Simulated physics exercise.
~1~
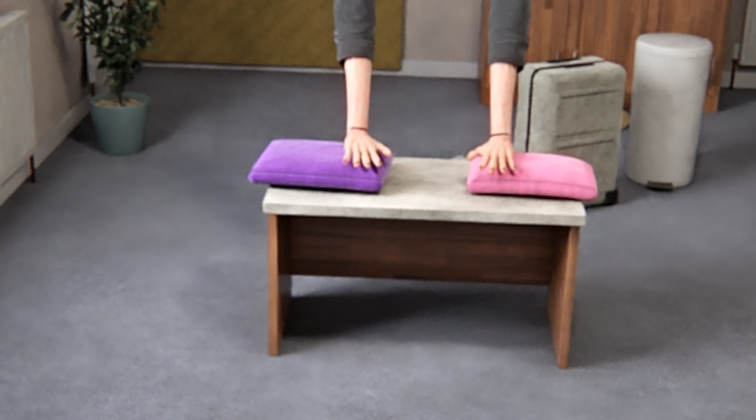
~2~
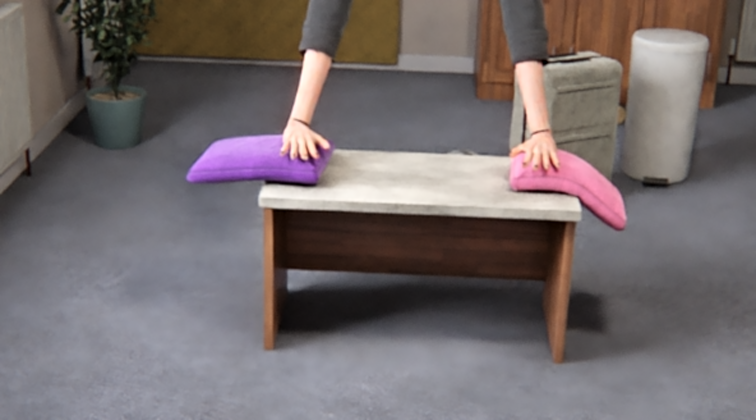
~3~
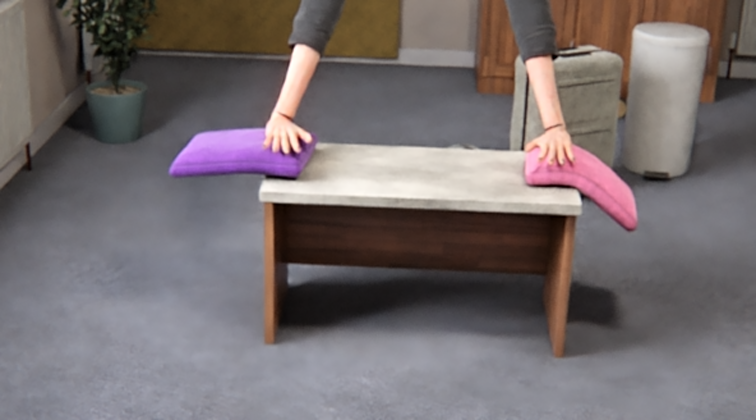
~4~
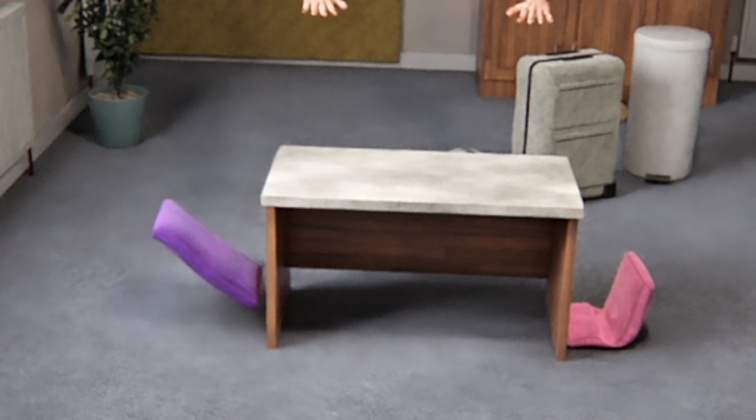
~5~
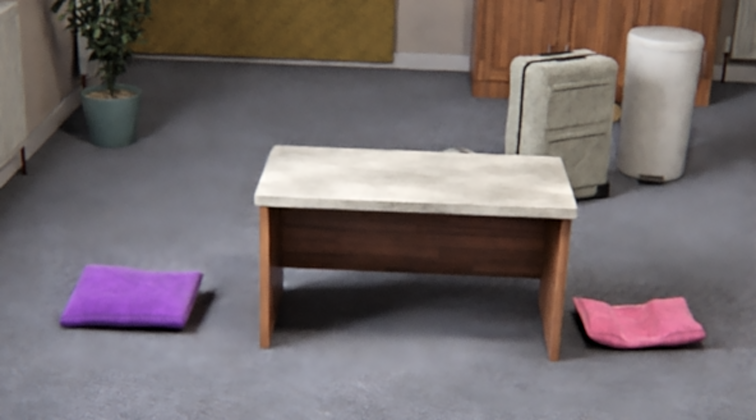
Two hands push a purple pillow left and a pink one right until both fall.
